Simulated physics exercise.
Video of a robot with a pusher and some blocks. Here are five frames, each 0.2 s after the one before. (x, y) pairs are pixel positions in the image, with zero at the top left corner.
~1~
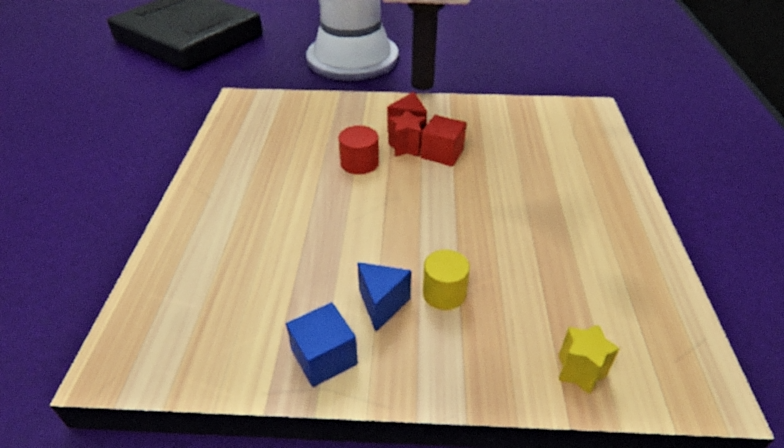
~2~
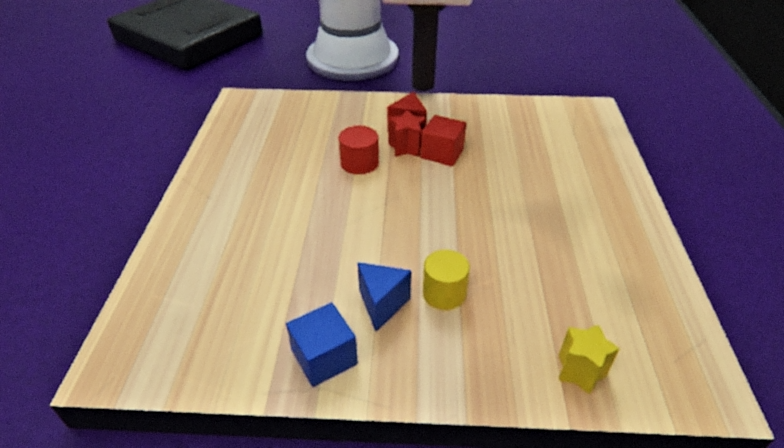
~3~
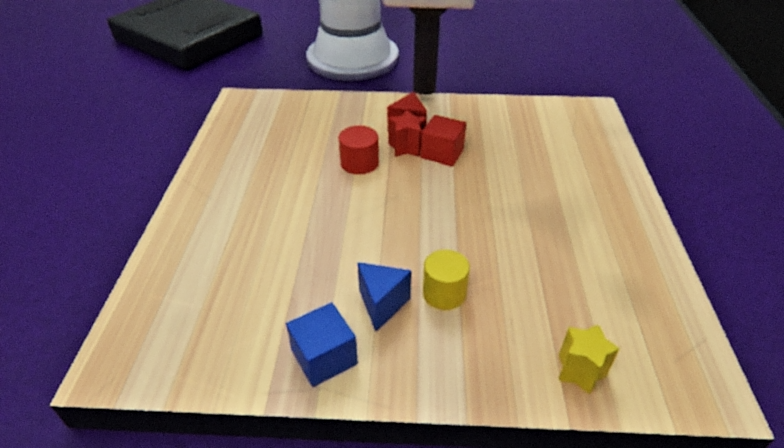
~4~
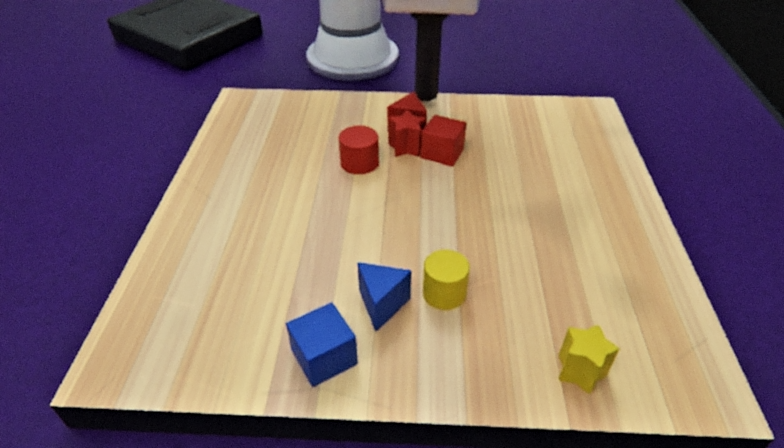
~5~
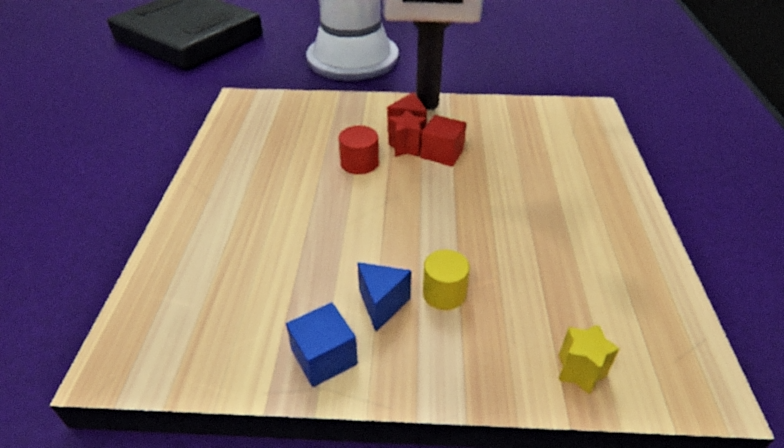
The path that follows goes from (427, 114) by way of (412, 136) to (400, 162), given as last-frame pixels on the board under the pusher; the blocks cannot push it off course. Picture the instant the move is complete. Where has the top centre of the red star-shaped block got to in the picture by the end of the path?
In the picture, it is at (393, 151).
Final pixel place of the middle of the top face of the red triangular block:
Its top centre lands on (381, 114).
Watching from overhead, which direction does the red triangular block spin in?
The turn is clockwise.
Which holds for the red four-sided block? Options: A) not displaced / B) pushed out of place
Letter A.
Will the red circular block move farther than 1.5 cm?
I believe not.
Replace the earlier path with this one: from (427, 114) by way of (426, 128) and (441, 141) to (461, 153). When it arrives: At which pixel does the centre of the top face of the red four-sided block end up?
I'd expect the centre of its top face to be at (460, 147).
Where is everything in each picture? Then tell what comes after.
In the first frame, pusher tip at (423, 85); block tops, red circular block at (359, 136); red star-shaped block at (408, 120); red triangular block at (409, 102); red four-sided block at (444, 126).
In the second frame, pusher at (423, 86); blocks unchanged.
In the third frame, pusher at (424, 90); blocks unchanged.
In the fourth frame, pusher at (426, 96); blocks unchanged.
In the fifth frame, pusher at (428, 105); red circular block at (359, 136); red star-shaped block at (408, 120); red triangular block at (409, 102); red four-sided block at (444, 126).
What follows on the original path. One third of the way, pusher at (417, 119); red star-shaped block at (403, 125), turned 30° anticlockwise; red triangular block at (395, 108).
Two thirds of the way, pusher at (408, 135); red star-shaped block at (399, 134), turned 30° anticlockwise; red triangular block at (383, 113), turned 20° clockwise.
At the end, pusher at (400, 153); red circular block in place; red star-shaped block at (393, 151), turned 20° anticlockwise; red triangular block at (381, 114), turned 30° clockwise; red four-sided block in place.
